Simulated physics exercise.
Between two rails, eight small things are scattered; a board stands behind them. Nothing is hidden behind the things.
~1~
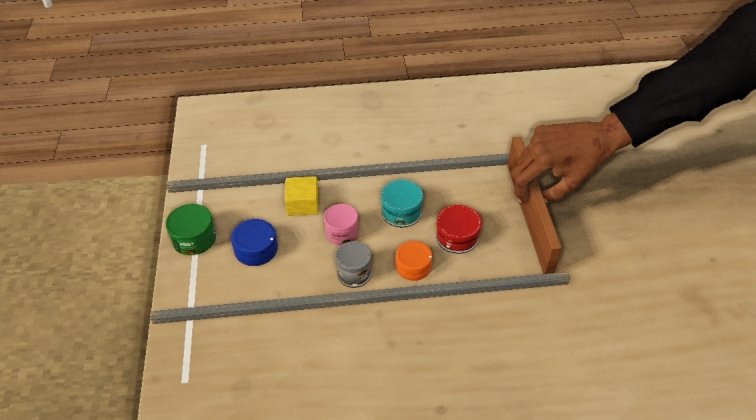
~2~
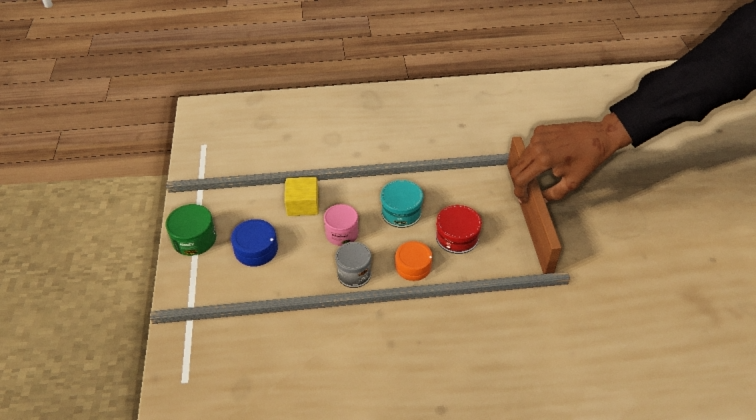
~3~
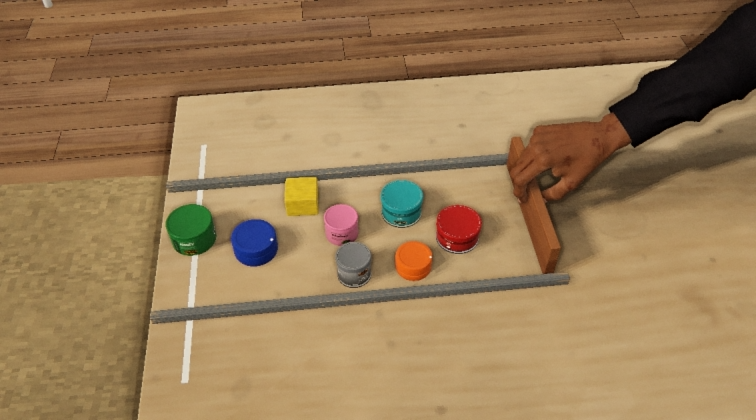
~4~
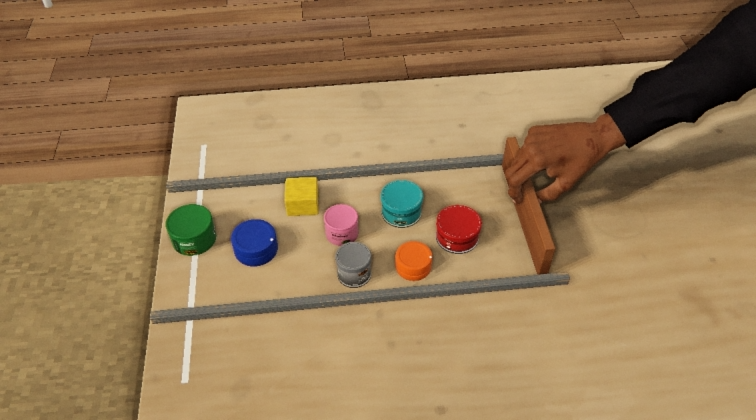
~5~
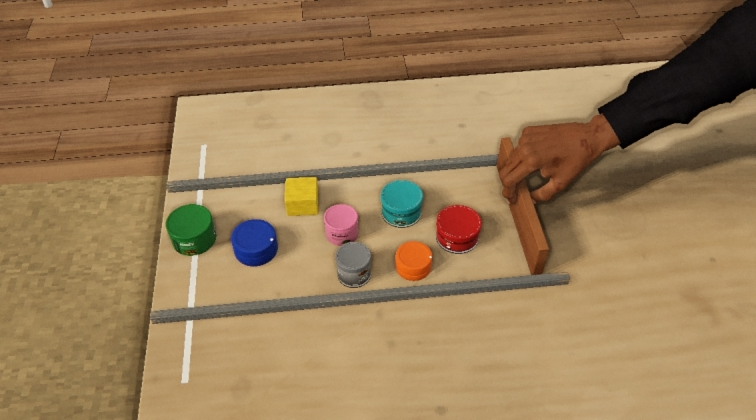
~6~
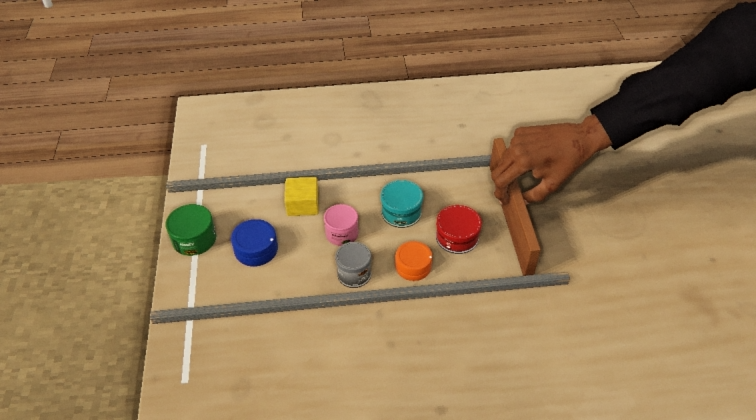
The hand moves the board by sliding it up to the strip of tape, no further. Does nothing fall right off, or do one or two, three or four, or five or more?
What falls is three or four pieces.
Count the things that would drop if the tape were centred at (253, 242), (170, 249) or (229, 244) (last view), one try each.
Try by try, 0, 8 and 2.
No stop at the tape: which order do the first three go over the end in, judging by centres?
Those would be the green tub, the blue lid and the pink tub, in that order.
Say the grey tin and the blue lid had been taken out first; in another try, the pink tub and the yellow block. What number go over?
First try 2, second try 3.
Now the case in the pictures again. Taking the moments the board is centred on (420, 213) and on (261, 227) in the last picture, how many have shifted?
Tally: 3; 8.
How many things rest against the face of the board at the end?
4 of them.
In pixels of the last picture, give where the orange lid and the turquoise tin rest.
The orange lid comes to rest at (172, 294), and the turquoise tin comes to rest at (174, 222).
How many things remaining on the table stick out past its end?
That comes to 2 of them.
Soon after, none off yet; green tub at rest near (192, 230); blue lid at rest near (255, 242); yellow block at rest near (302, 197).
At rest, the number that fall off is three or four; fallen, grey tin, pink tub, blue lid and green tub.
